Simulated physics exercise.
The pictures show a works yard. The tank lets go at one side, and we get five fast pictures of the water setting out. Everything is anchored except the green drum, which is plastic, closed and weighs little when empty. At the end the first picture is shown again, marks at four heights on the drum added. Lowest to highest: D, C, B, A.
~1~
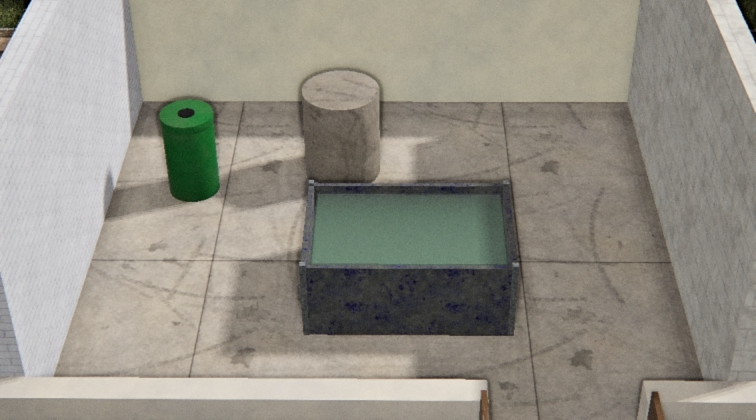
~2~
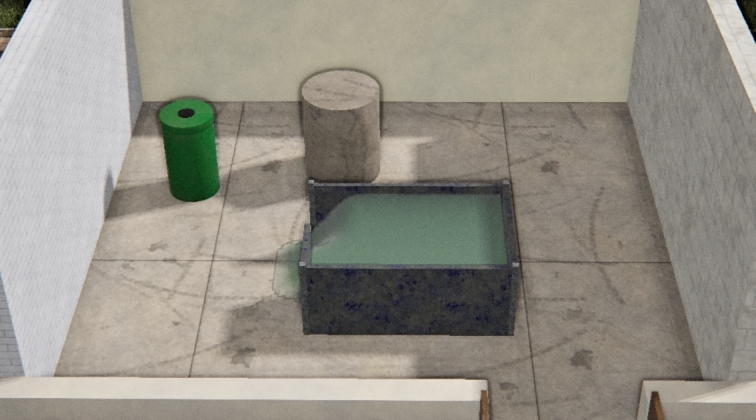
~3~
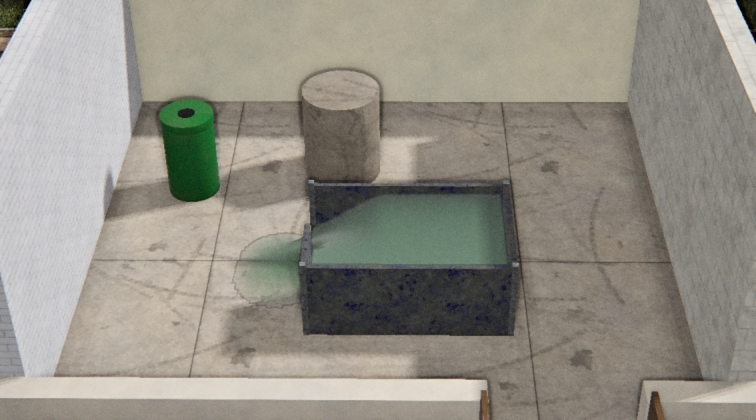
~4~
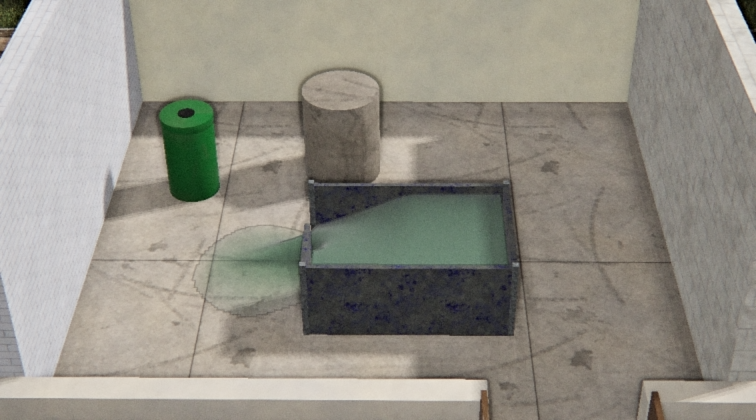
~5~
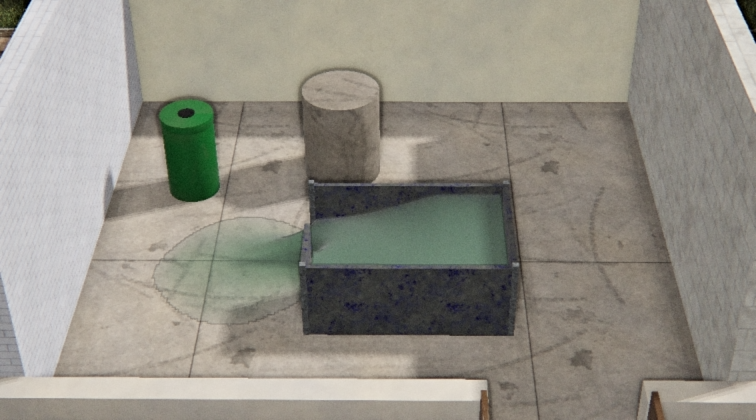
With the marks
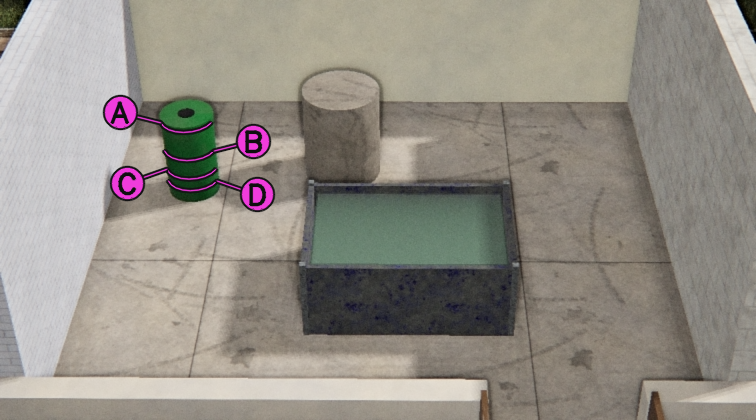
A walled works yard paved with large concrete slabs is seen from above by a still camera. A green drum stands at the left near the pale back wall, a round stone-like block beside it, and a dark, blue-flecked rectangular tank full of greenish water sits at the centre. Water pours through the tank's left side, its surface inside sloping down that way, and a thin greenish puddle spreads leftward across the slabs.
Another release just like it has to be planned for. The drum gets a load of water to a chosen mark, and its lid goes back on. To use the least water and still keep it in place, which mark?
That is mark D.
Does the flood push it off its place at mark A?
No, not at all.
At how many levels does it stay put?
All of the four.
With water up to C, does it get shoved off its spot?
No, that is safe.
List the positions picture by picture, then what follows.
The first frame shows lid of the green drum at (186, 113); tank full, its middle at (409, 231); open gate at (564, 385).
In the second frame, 1 % of the ground under water, its edge towards the drum at (297, 243).
In the third frame, 2 % of the ground under water, its edge towards the drum at (271, 239).
In the fourth frame, 4 % of the ground under water, its edge towards the drum at (246, 232).
The fifth frame shows lid of the green drum at (186, 113); 7 % of the ground under water, its edge towards the drum at (229, 224).
In magenta, A at (183, 132); B at (186, 160); C at (188, 179); D at (190, 190); from the bottom up D, C, B, A.
For mark A, it does not move.
For mark B, it does not move.
For mark C, it does not move.
For mark D, it shifts by a finger or two and stays.
